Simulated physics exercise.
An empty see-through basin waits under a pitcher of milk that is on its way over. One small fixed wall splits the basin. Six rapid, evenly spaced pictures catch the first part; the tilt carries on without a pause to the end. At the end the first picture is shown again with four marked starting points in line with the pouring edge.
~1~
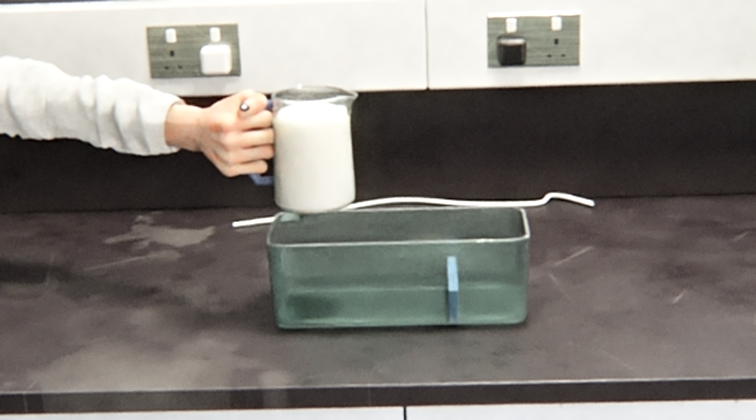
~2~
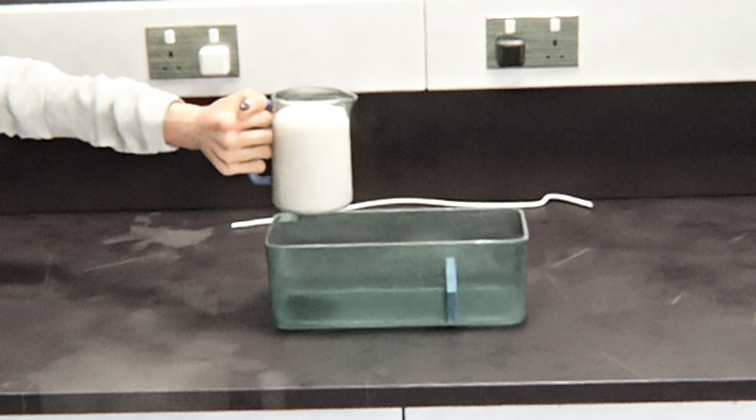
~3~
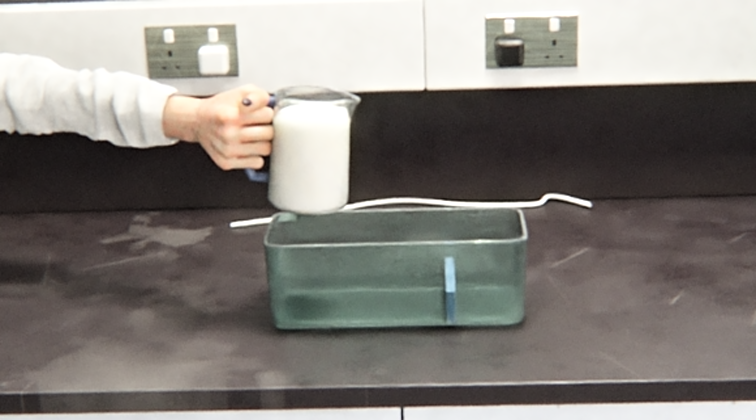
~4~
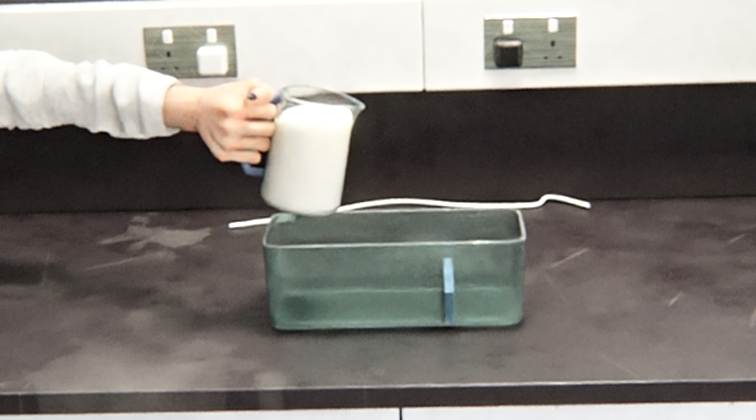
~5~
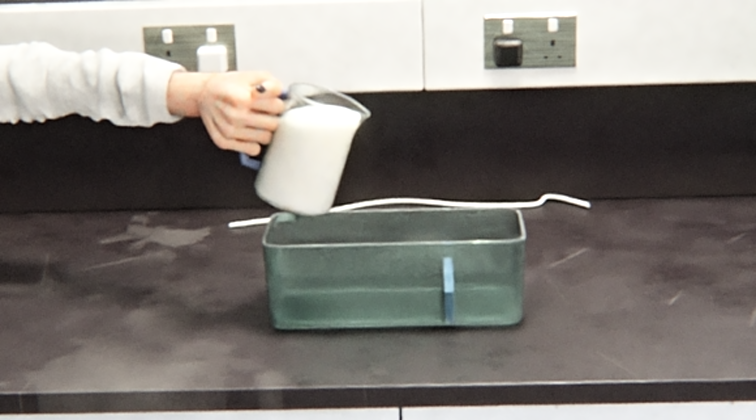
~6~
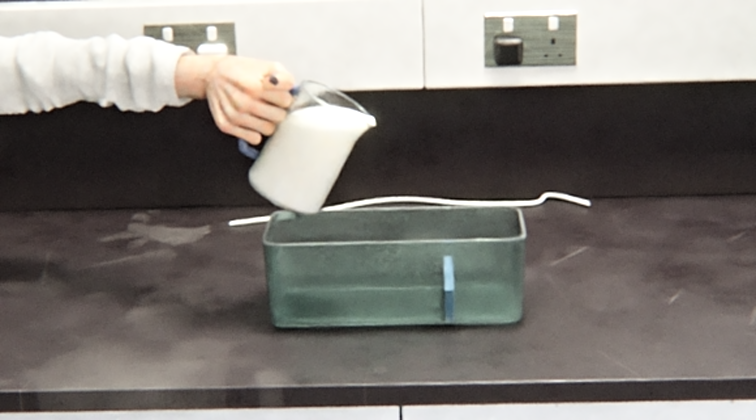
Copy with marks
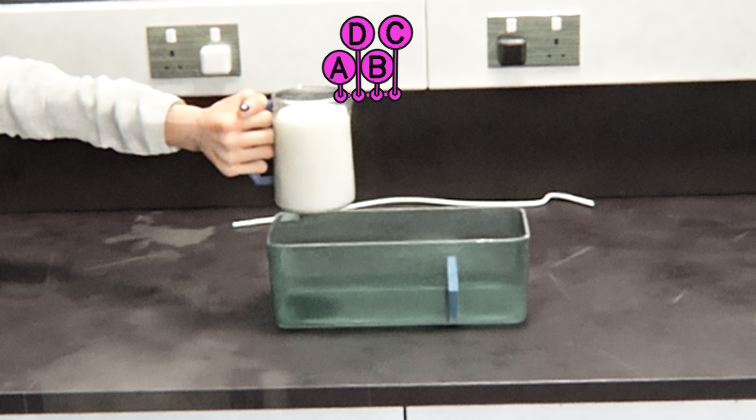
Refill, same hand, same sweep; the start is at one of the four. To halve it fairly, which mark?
Choose B.
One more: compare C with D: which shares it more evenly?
Here it is dot C.
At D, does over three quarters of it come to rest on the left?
Yes, it does.
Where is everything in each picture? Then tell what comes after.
The first picture shows upright, lip at (356, 95); basin from (275, 326) to (527, 320); top of the wall at (452, 272); nothing has left yet.
The second picture shows upright, lip at (356, 97); nothing has left yet.
The third picture shows tipped about 5°, lip at (358, 100); nothing has left yet.
The fourth picture shows tipped about 12°, lip at (362, 106); nothing has left yet.
The fifth picture shows tipped about 20°, lip at (368, 114); nothing has left yet.
The sixth picture shows tipped about 30°, lip at (374, 123); nothing has left yet.
In magenta, A at (340, 95); B at (376, 94); C at (394, 94); D at (358, 95).
With A, about 95 % ends left of the wall and 4 % right of it.
With B, about 49 % ends left of the wall and 51 % right of it.
With C, about 39 % ends left of the wall and 60 % right of it.
With D, about 91 % ends left of the wall and 8 % right of it.
